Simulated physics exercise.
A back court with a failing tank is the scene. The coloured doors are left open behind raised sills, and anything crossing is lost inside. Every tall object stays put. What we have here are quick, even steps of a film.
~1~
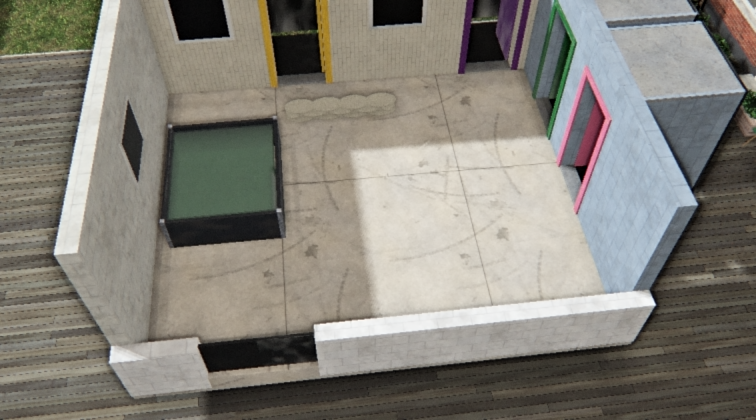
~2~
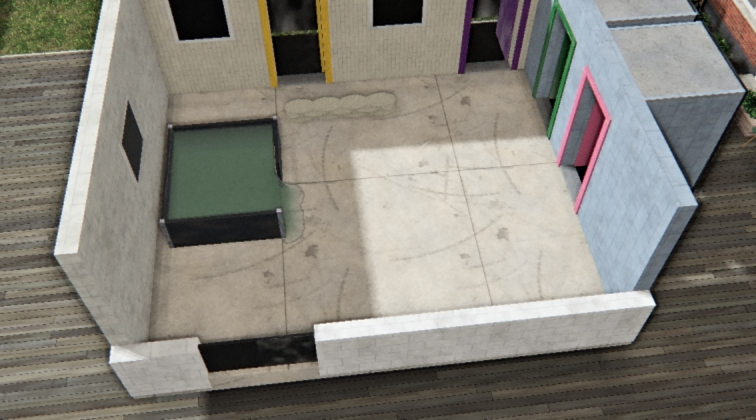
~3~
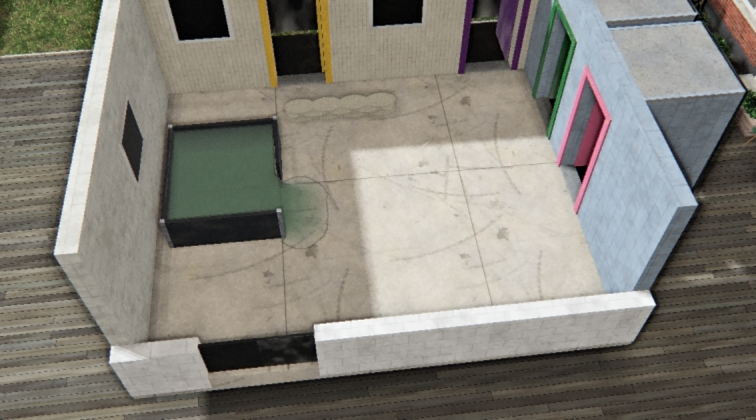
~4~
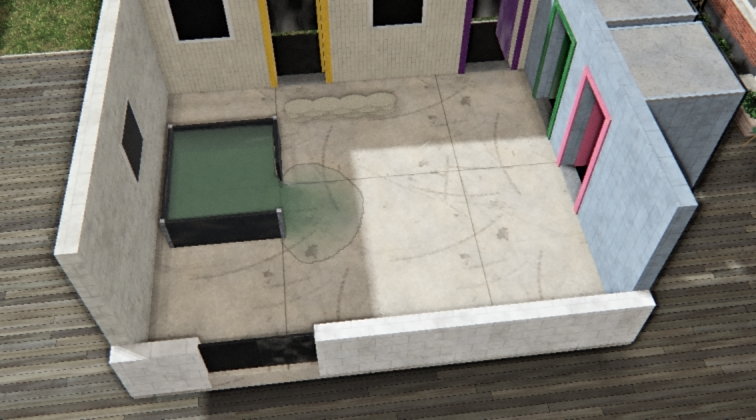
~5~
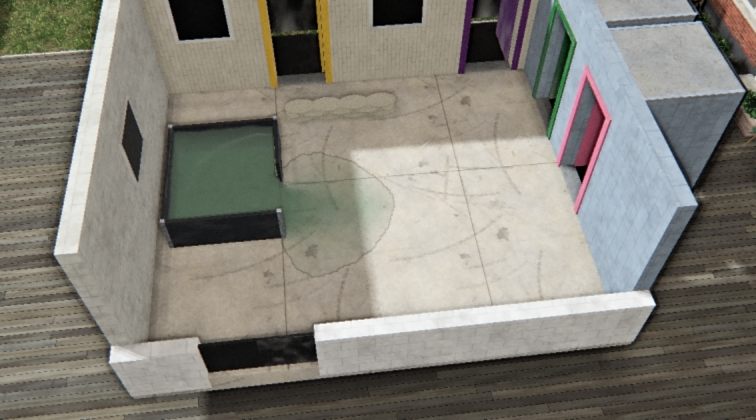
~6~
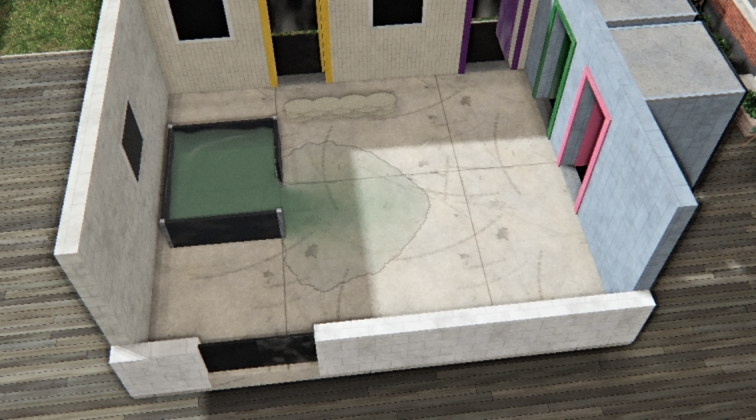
Dark square tank of green water leaking from its right side, a thin greenish pool spreading rightward across the pale courtyard floor.
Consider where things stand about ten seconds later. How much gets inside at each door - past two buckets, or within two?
My prediction: Pink door: Over the line on that one; green door: Over the line on that one; yellow door: Not over the line on that one; purple door: Over the line on that one.
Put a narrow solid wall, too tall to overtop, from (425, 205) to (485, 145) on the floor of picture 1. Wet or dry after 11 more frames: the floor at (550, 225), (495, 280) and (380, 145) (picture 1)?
Taking the points in the order given, they are inundated, inundated and inundated.
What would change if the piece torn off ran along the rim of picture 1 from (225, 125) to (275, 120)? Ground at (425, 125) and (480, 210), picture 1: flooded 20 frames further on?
In the order asked: Inundated, then unwetted.
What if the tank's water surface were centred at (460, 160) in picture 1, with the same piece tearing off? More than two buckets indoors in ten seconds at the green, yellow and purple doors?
My take: Green stays within the limit; yellow stays within the limit; purple stays within the limit.
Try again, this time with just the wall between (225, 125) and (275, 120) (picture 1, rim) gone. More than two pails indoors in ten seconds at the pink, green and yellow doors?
Result: Pink door misses it, green door tops it, yellow door tops it.
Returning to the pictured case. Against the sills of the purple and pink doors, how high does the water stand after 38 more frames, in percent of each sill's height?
I'd say around 190 and 200 in a hundred.
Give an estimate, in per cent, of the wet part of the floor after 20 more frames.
Close to 60 in a hundred, I think.
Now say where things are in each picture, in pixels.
The first frame shows the water tank at (223, 171) is whole and still.
In the second frame, water pours out at (279, 204) and has run to (294, 237).
In the third frame, water pours out at (279, 205) and has run to (310, 242).
In the fourth frame, the front is at (354, 193), out from the gap at (279, 205).
In the fifth frame, the front is at (384, 193), out from the gap at (279, 205).
In the sixth frame, water pours out at (279, 204) and has run to (423, 207).
A moment on, water covers 30 % of the floor; the pink door not reached, the green door not reached, the yellow door not reached, the purple door not reached.
Next, water covers 55 % of the floor; the pink door under two buckets in, the green door not reached, the yellow door not reached, the purple door not reached.
Then, water covers 60 % of the floor; the pink door over two buckets in, the green door over two buckets in, the yellow door not reached, the purple door wet at the sill, nothing in.
Later, water covers 60 % of the floor; the pink door far over two buckets in, the green door over two buckets in, the yellow door not reached, the purple door under two buckets in.
In the end, water covers 75 % of the floor; the pink door far over two buckets in, the green door far over two buckets in, the yellow door wet at the sill, nothing in, the purple door over two buckets in.
